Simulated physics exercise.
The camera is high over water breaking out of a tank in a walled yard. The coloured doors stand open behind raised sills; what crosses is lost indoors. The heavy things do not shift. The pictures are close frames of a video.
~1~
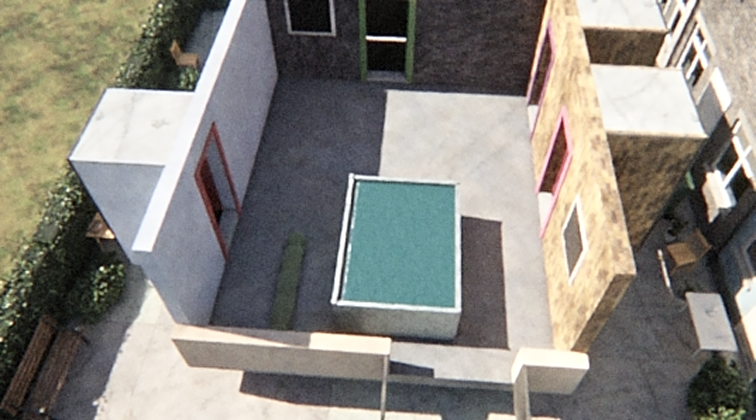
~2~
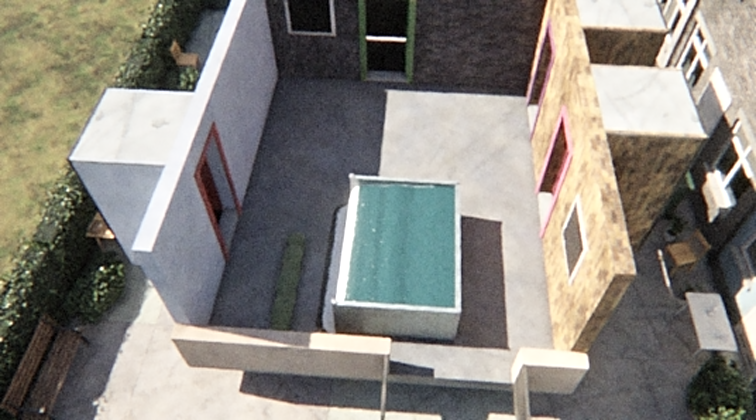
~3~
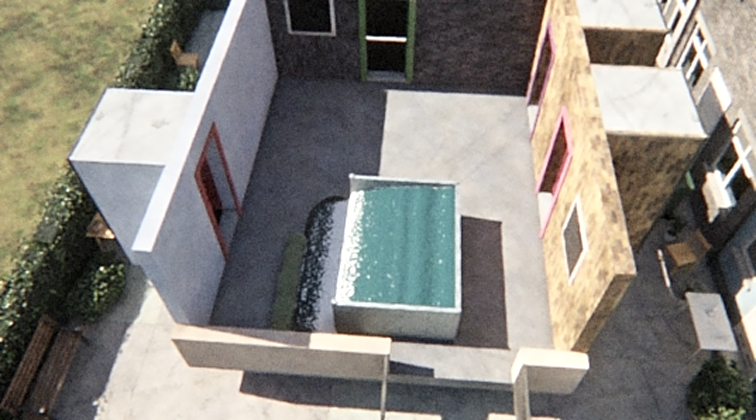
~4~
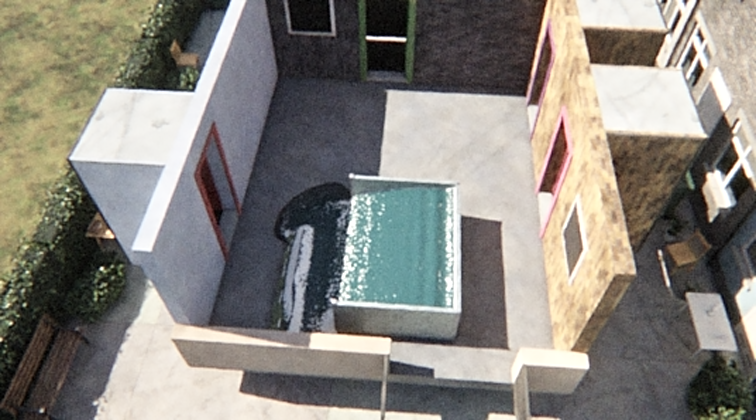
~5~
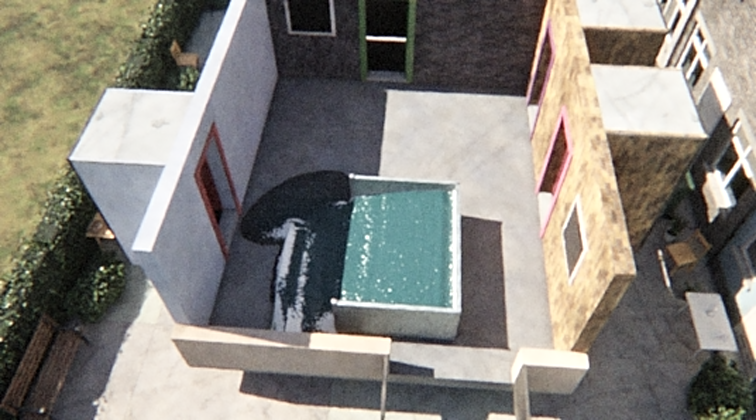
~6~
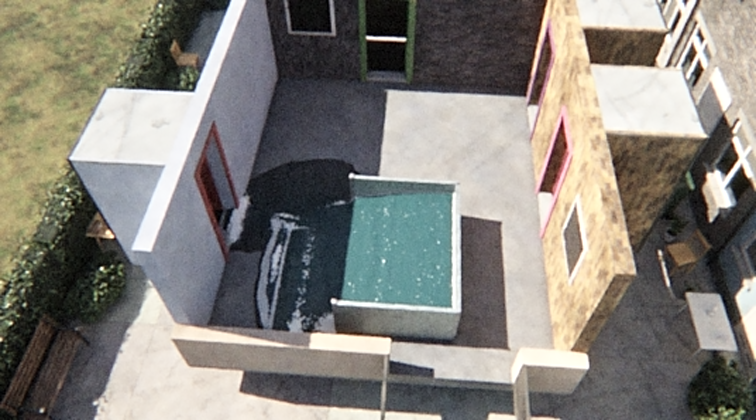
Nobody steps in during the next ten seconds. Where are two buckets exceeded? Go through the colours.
In the end: The purple door floods; the red door floods; the pink door holds within the limit; the green door floods.
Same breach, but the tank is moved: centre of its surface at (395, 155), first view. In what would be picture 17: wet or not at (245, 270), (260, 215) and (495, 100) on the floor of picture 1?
As listed: Wet, awash, free of water.
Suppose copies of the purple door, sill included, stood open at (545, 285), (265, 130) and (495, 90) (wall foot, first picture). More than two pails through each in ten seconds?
As listed: Takes less, floods, goes over.
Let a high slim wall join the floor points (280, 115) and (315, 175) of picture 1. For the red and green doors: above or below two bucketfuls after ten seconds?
One by one: The red door floods; the green door stays under.
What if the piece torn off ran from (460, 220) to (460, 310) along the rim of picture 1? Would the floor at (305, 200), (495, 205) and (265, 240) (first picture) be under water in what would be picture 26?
As listed: Not flooded, under water, no water.
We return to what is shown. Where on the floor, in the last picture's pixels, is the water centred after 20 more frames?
Close to (328, 221).
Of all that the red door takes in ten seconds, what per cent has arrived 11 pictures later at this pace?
Near 80 in a hundred.
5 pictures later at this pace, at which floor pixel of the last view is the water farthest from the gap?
Roughly at (267, 119).
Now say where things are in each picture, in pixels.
The first frame shows the water tank at (401, 241) is whole and still.
In the second frame, water pours out at (347, 254) and has run to (333, 334).
In the third frame, water pours out at (347, 257) and has run to (333, 200).
In the fourth frame, the front is at a hidden place, out from the gap at (347, 258).
In the fifth frame, the front is at (299, 179), out from the gap at (347, 258).
In the sixth frame, water pours out at (347, 259) and has run to (248, 188).
A moment on, water covers 30 % of the floor; the purple door not reached, the red door over two buckets in, the pink door not reached, the green door not reached.
Next, water covers 40 % of the floor; the purple door not reached, the red door far over two buckets in, the pink door not reached, the green door not reached.
Then, water covers 60 % of the floor; the purple door not reached, the red door far over two buckets in, the pink door not reached, the green door wet at the sill, nothing in.
Later, water covers 85 % of the floor; the purple door over two buckets in, the red door far over two buckets in, the pink door wet at the sill, nothing in, the green door over two buckets in.
In the end, water covers 95 % of the floor; the purple door far over two buckets in, the red door far over two buckets in, the pink door wet at the sill, nothing in, the green door over two buckets in.
